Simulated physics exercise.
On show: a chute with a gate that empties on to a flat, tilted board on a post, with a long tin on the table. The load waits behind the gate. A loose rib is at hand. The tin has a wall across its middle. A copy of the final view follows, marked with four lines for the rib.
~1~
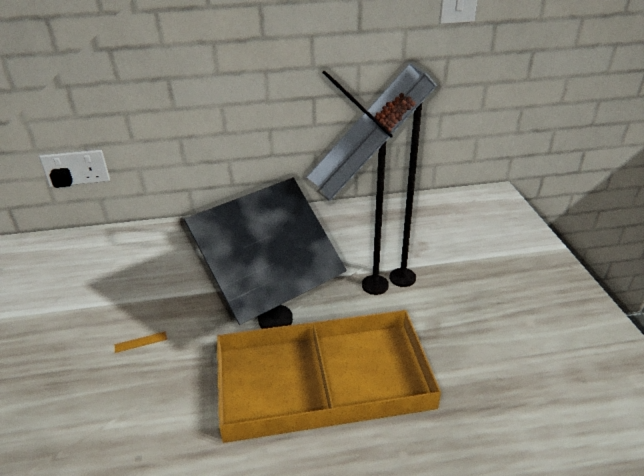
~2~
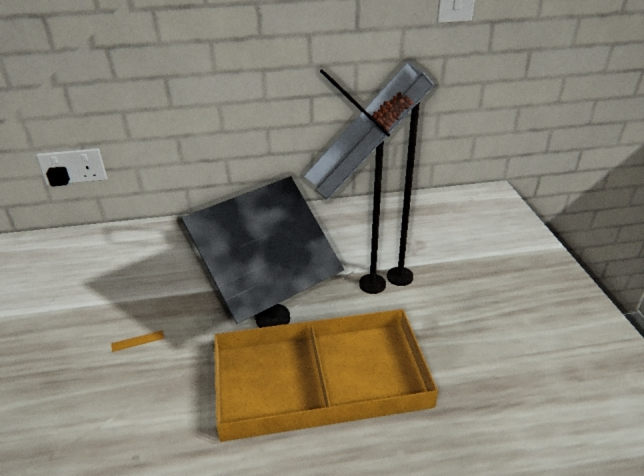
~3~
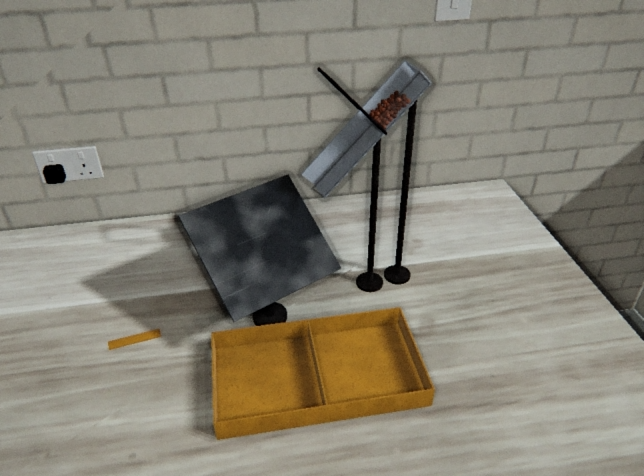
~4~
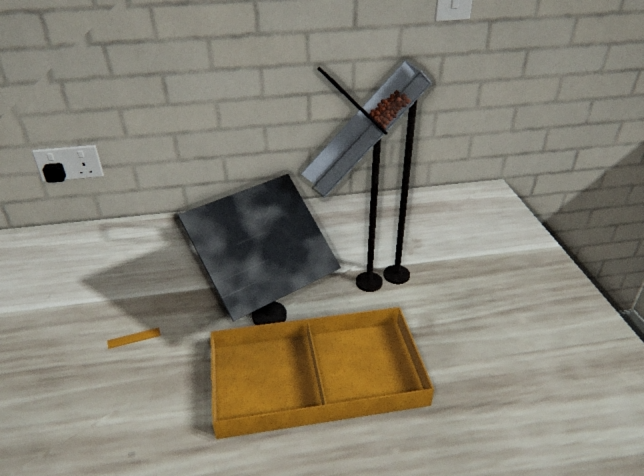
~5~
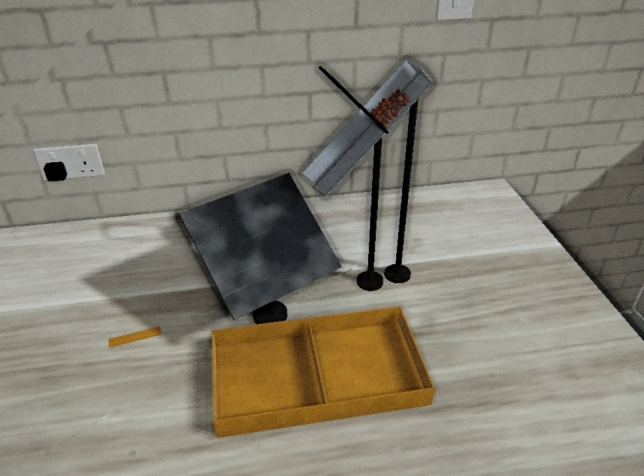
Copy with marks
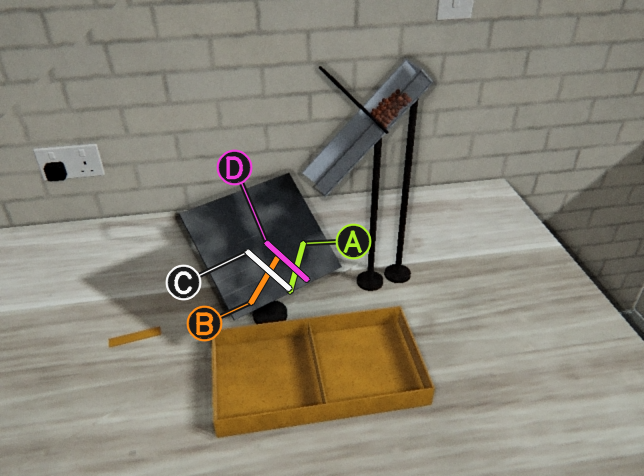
To begin with, reddish-brown pellets sit behind a dark bar on a sloping grey chute, above a tilted dark board, a two-part orange-yellow tin and a loose strip on a pale wooden table. The whole view shifts very slightly, then settles, while the pellets, board, tin and strip stay in place.
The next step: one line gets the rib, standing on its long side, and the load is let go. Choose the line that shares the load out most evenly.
The best line is B.
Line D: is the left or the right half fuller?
More lands on the right.
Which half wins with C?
More lands on the right.
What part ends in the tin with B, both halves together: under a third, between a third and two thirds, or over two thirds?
It is over two thirds.
On the marked copy, line A from (303, 243) to (289, 291); line B from (277, 258) to (251, 302); line C from (247, 252) to (288, 288); line D from (267, 243) to (306, 279).
With A, of what is caught, almost all in the left half, about a tenth in the right.
With B, of what is caught, roughly half in the left half, roughly half in the right.
With C, of what is caught, about a tenth in the left half, almost all in the right.
With D, of what is caught, about a tenth in the left half, almost all in the right.
